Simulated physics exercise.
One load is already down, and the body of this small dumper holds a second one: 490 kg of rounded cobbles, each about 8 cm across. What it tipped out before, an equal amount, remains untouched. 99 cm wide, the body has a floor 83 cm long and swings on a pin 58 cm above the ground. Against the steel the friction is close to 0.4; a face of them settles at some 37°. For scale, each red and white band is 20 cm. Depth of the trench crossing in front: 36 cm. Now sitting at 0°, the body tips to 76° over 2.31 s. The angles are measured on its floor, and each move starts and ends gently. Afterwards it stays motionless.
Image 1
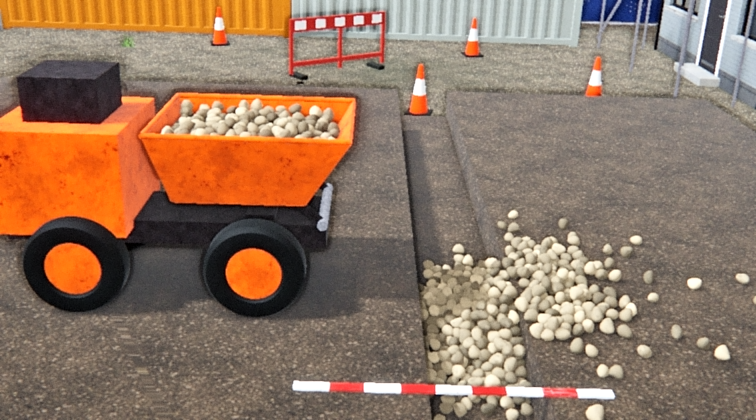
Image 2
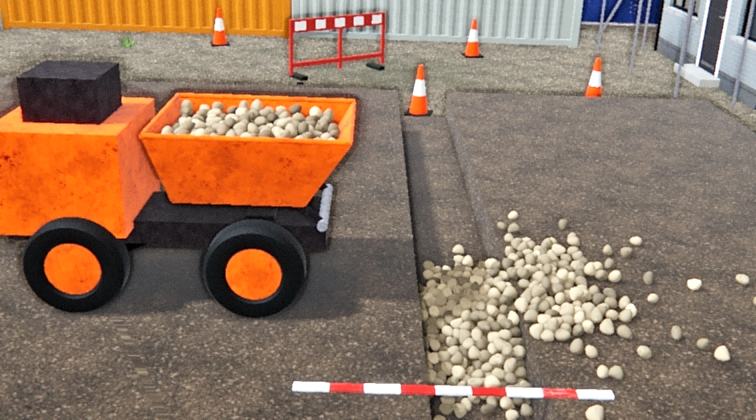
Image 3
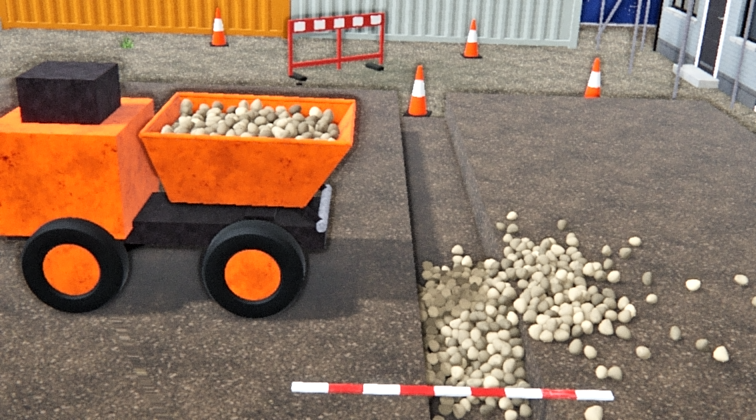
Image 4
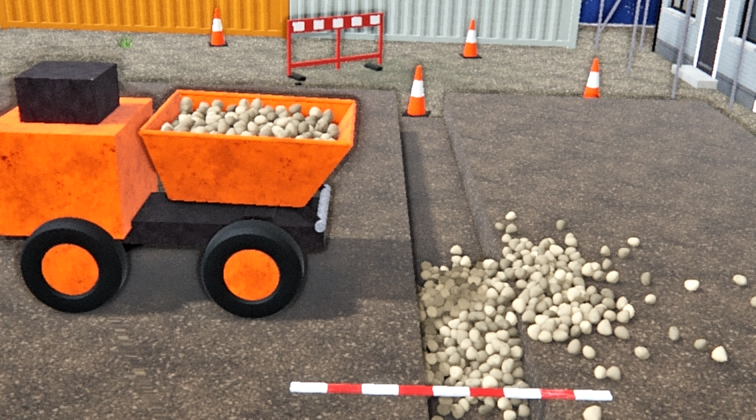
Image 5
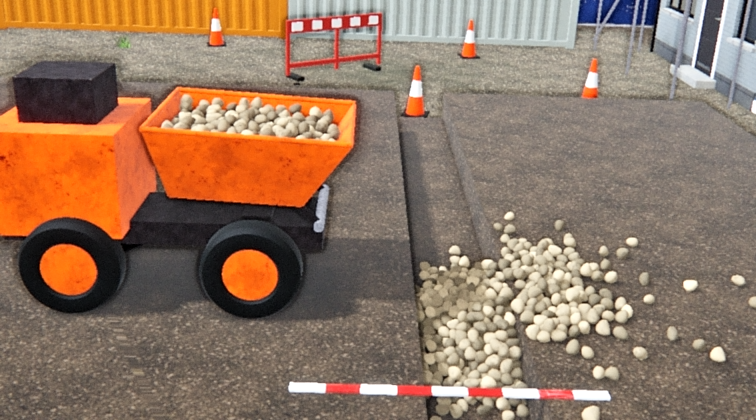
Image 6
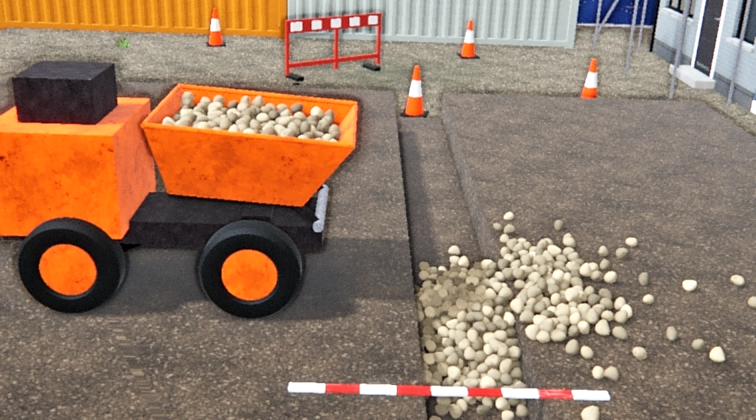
On a paved yard beside a narrow trench partly filled with pale stones, an orange dumper loaded with more stones stood still at the left while its open body tilted very slightly toward the right.
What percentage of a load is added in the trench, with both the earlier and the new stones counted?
94 %.
Then, 1.4 s after the last picture the floor is at 64°; in per cent of one load, 98 in the body, 77 in the trench, 25 past the trench; the foremost stones are past the picture's edge.
Then, 2.1 s after the last picture the floor is at 76°; in per cent of one load, 46 in the body, 128 in the trench, 26 past the trench; the foremost stones are past the picture's edge.
Then, 2.4 s after the last picture the floor is at 76°; in per cent of one load, 23 in the body, 148 in the trench, 29 past the trench; the foremost stones are past the picture's edge.
Then, 5.0 s after the last picture the floor is at 76°; in per cent of one load, 0 in the body, 1 short of the trench, 169 in the trench, 30 past the trench; the foremost stones are past the picture's edge. Net gain in the trench, 94.
